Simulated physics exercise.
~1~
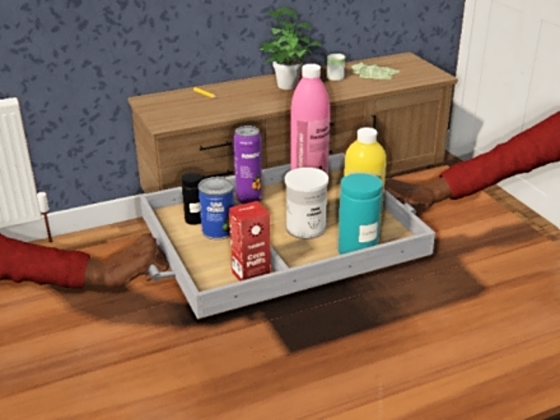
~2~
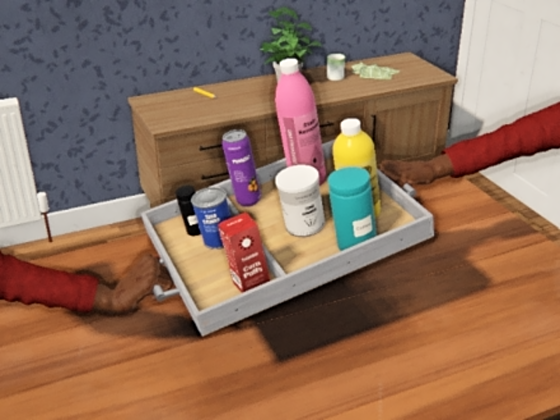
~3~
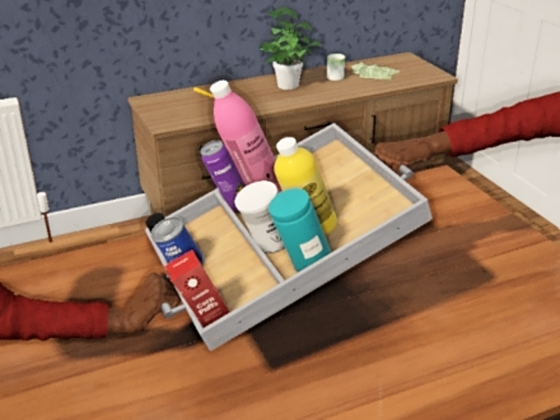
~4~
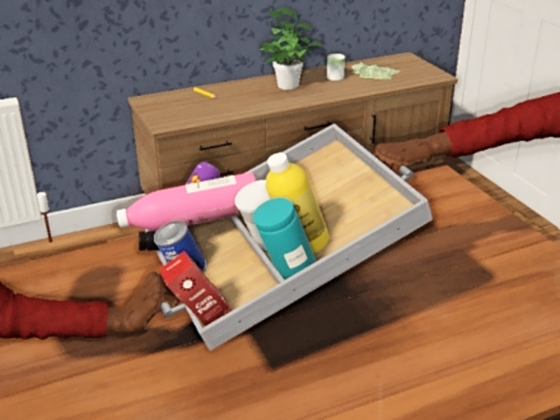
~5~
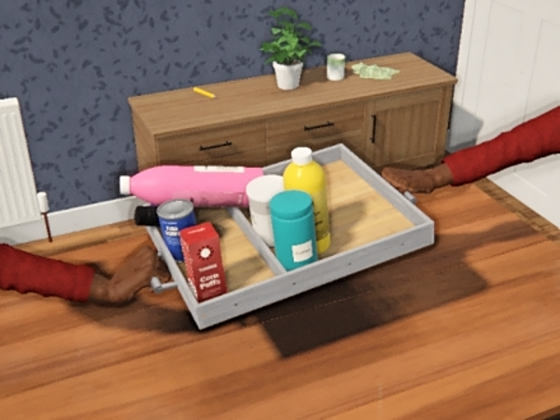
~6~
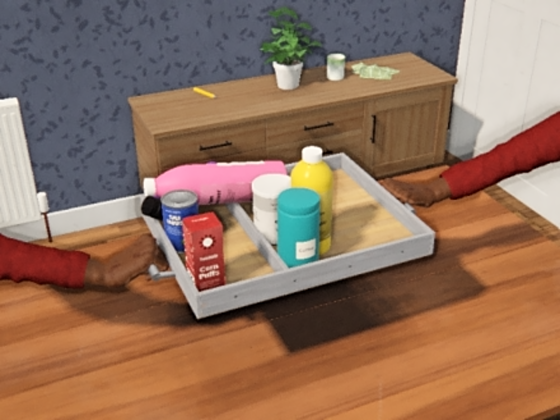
A grey-rimmed tray, held at each end by a red-sleeved hand above a wooden table and seen from slightly above, carries a tall pink bottle at the back, yellow bottle and turquoise jar to the right, white tin in the middle, and purple can, black shaker, blue tin and red carton on the left. The hands dip its left edge, and the items lean and slide left. The pink bottle topples onto its side, and the purple can tips over behind it. The hands level the tray again. The pink bottle finally lies across the back, hiding the can, while the jar, carton, yellow bottle and both tins stand upright.
